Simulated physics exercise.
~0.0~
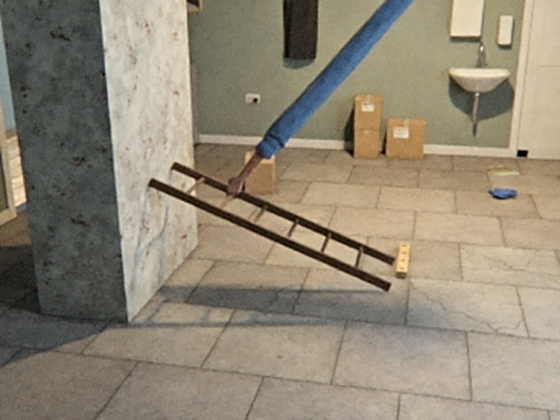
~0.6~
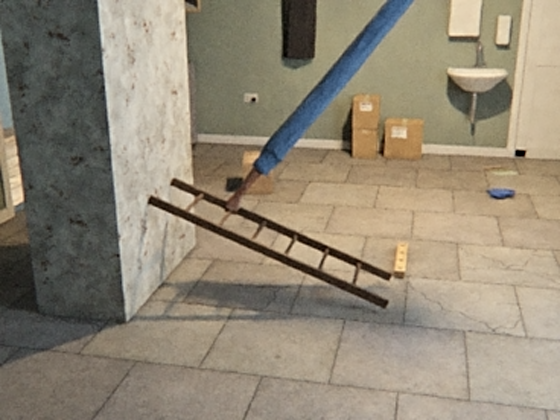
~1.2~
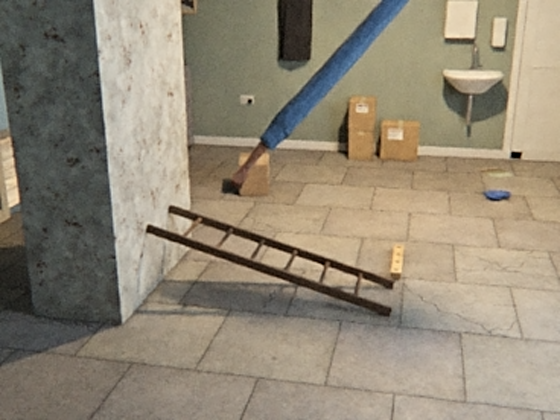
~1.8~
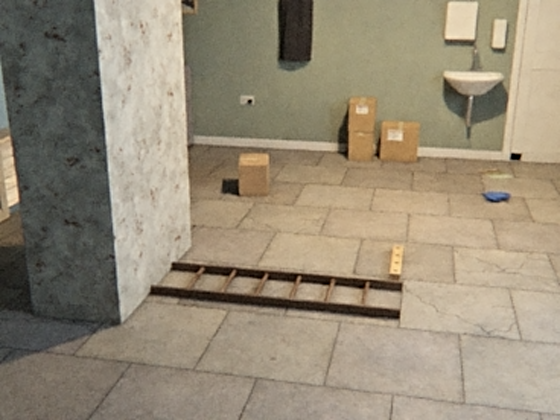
A blue-sleeved arm lets go of a slanted brown ladder, which drops flat onto the floor.
